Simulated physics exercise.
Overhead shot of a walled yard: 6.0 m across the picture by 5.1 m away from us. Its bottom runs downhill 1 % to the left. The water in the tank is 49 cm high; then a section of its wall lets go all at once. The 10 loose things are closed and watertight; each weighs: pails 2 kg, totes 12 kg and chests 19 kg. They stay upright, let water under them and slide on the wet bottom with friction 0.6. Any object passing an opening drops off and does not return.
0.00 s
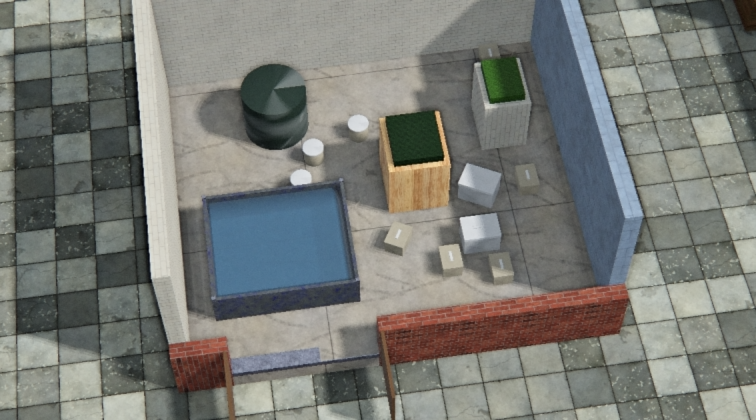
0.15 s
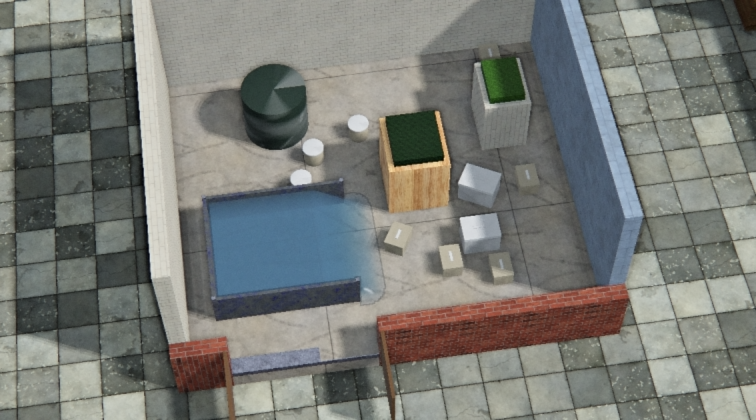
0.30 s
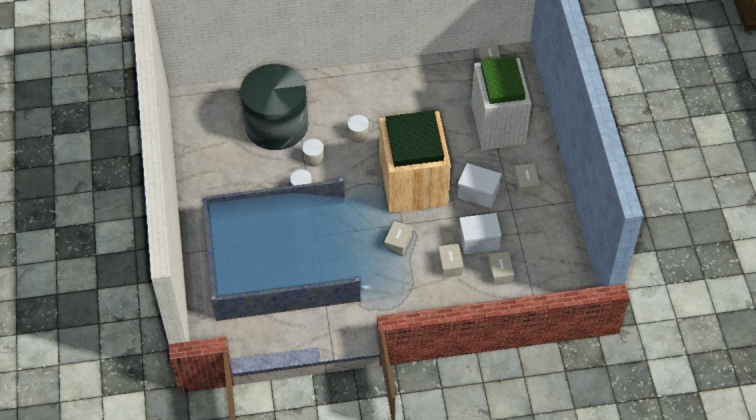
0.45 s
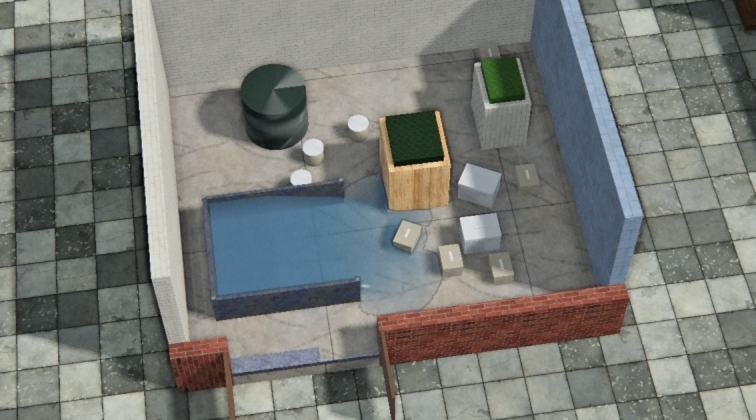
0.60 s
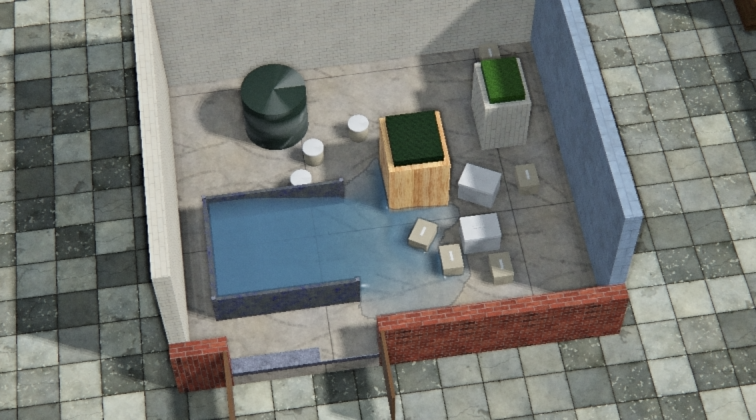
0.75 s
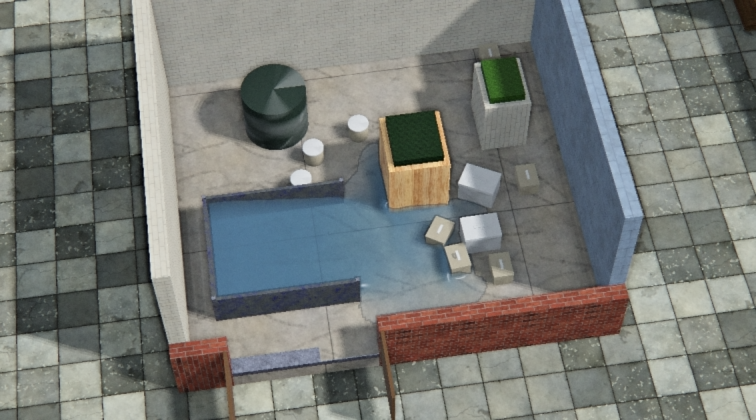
Water spreads rightward from the open side of a tank and pushes two small boxes along.
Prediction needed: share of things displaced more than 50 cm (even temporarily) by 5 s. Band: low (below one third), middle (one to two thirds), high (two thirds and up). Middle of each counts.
High.
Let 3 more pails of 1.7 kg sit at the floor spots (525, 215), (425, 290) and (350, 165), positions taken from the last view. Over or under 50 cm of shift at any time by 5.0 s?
Check, in order - exceeded, exceeded, exceeded.
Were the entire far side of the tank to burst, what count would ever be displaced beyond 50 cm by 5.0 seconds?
In that case the number is 4.
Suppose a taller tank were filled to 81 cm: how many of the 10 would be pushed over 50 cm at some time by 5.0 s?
With that change, 9 of them.
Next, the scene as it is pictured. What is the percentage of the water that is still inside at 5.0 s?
About 100 in a hundred parts of the water.
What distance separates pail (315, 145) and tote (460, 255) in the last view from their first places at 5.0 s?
In that order: 100 cm, 100 cm.
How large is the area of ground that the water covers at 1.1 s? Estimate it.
About 9.5 m2 is covered.
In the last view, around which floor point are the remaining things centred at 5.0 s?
Close to pixel (441, 148).
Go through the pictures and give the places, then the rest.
In the first frame, a tote at (398, 234), on the bottom; a tote at (451, 256) rests on the ground; 3.3 m2 under water; 0 of 10 have shifted.
In the second frame, a tote at (398, 234) rests on the ground; a tote at (451, 256) rests on the ground; 4.1 m2 under water; 0 of 10 have shifted.
In the third frame, a tote at (399, 234) rests on the ground; a tote at (451, 256), on the bottom; 4.9 m2 under water; 0 of 10 have shifted.
In the fourth frame, a tote at (407, 234), on the bottom, 13 cm from its start; a tote at (451, 256) rests on the ground; 5.6 m2 under water; 1 of 10 have shifted.
In the fifth frame, a tote at (423, 232), on the bottom, 37 cm from its start; a tote at (452, 256), on the bottom; water covers 6.4 m2; 1 of 10 have shifted.
In the sixth frame, a tote at (440, 229) rests on the ground, 62 cm from its start; a tote at (458, 256), on the bottom, 10 cm from its start; 7.4 m2 under water; 2 of 10 have shifted.
After 1.1 s 1 of 10 are over 50 cm from their spots; 0 afloat.
After 2.2 s 5 of 10 are over 50 cm from their spots; 3 afloat.
After 3.5 s 7 of 10 are over 50 cm from their spots; 5 afloat.
After 5.0 s 7 of 10 are over 50 cm from their spots, and 8 have been at some point; 5 afloat.
